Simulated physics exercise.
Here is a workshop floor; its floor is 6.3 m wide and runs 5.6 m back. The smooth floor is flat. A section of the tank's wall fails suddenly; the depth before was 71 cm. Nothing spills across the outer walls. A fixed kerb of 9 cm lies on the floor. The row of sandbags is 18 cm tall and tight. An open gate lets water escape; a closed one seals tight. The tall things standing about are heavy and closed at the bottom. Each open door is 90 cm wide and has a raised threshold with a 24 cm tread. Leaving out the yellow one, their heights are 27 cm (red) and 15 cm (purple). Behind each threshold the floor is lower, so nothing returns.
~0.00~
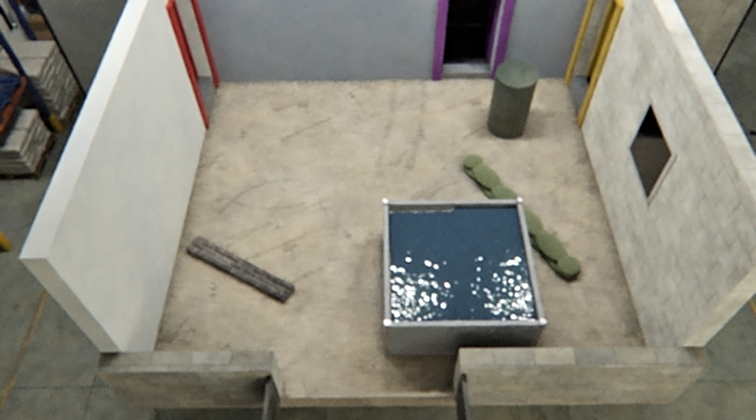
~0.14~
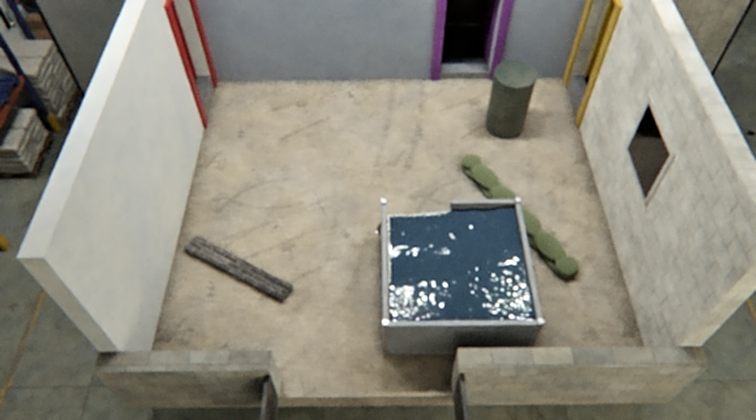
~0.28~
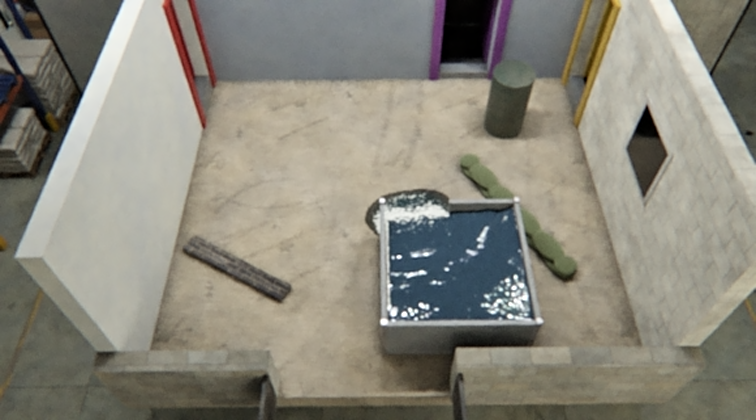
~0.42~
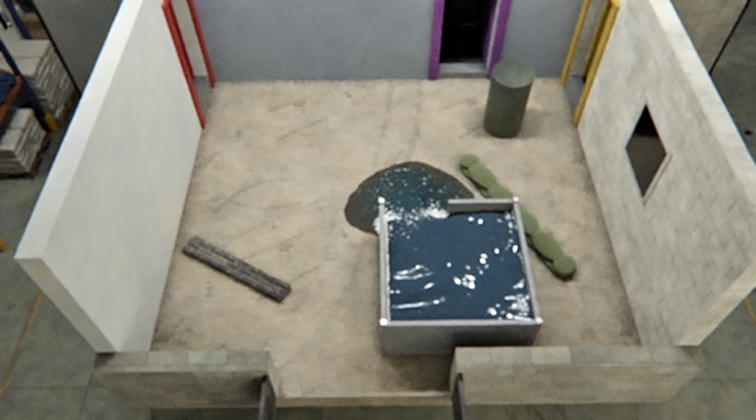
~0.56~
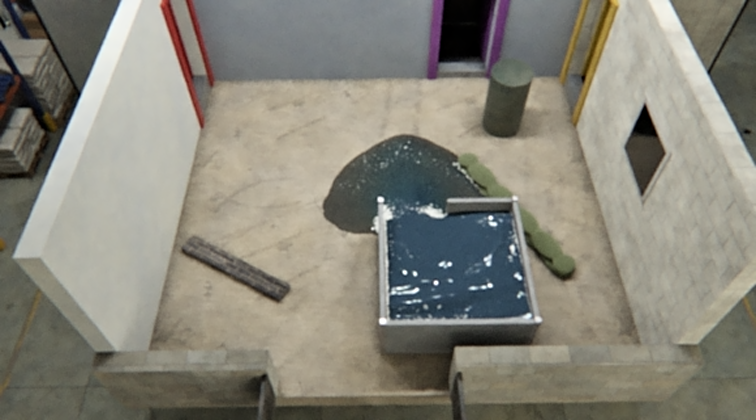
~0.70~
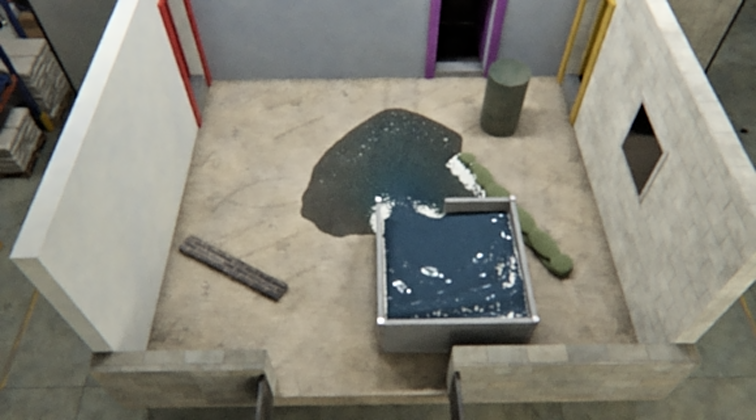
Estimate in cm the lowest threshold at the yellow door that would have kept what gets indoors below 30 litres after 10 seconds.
About 11 cm.
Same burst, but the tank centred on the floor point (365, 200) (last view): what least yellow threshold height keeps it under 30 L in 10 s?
About 14.5 cm.
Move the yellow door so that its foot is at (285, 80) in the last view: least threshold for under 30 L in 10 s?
Roughly 11.5 cm.
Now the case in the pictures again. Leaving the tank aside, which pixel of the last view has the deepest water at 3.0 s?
Near (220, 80).
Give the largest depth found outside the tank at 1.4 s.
Up to some 34 cm.
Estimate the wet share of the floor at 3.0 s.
Near 45 per cent is wet.
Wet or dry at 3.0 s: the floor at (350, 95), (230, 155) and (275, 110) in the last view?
In that order: Wet, flooded, flooded.
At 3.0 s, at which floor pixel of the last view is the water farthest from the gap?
Near (210, 80).
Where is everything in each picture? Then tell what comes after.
The first picture shows still water, 71 cm deep, in the tank at (458, 261); the yellow door at (589, 56) is dry.
In the second picture, water pours out on the far side and has run 0.4 m, to a hidden place; about 8 cm deep outside, 71 cm at the back.
In the third picture, the front is at (422, 193), 0.8 m from the gap on the far side; 0.8 m2 of floor is wet, 71 cm left at the back.
In the fourth picture, water pours out on the far side and has run 1.4 m, to (405, 166); about 7 cm deep outside, 71 cm at the back.
In the fifth picture, water pours out on the far side and has run 2.0 m, to (399, 139); about 5 cm deep outside, 64 cm at the back.
In the sixth picture, the gap is on the far side, the front 2.6 m out at (388, 113); the back of the tank holds 60 cm; 2.2 m in a straight line remain to the yellow door at (581, 55).
After 1.4 s water covers 35 % of the floor, deepest (34 cm) near (408, 223); it has not reached the yellow door.
After 3.0 s water covers 45 % of the floor, deepest (28 cm) near (220, 80); 15 cm at the yellow door, 0 litres in over its 24 cm threshold.
After 10.0 s water covers 95 % of the floor, deepest (10 cm) near (372, 287); 9 cm at the yellow door, 0 litres in over its 24 cm threshold.
At the yellow door as built, the water arrived by 2.5 s and peaked near 15 cm at 3.4 s.
With a threshold of 10 cm, 39 litres would have come in within the 10 s; with 13.5 cm, 9 litres. So under 30 litres takes about 11 cm.
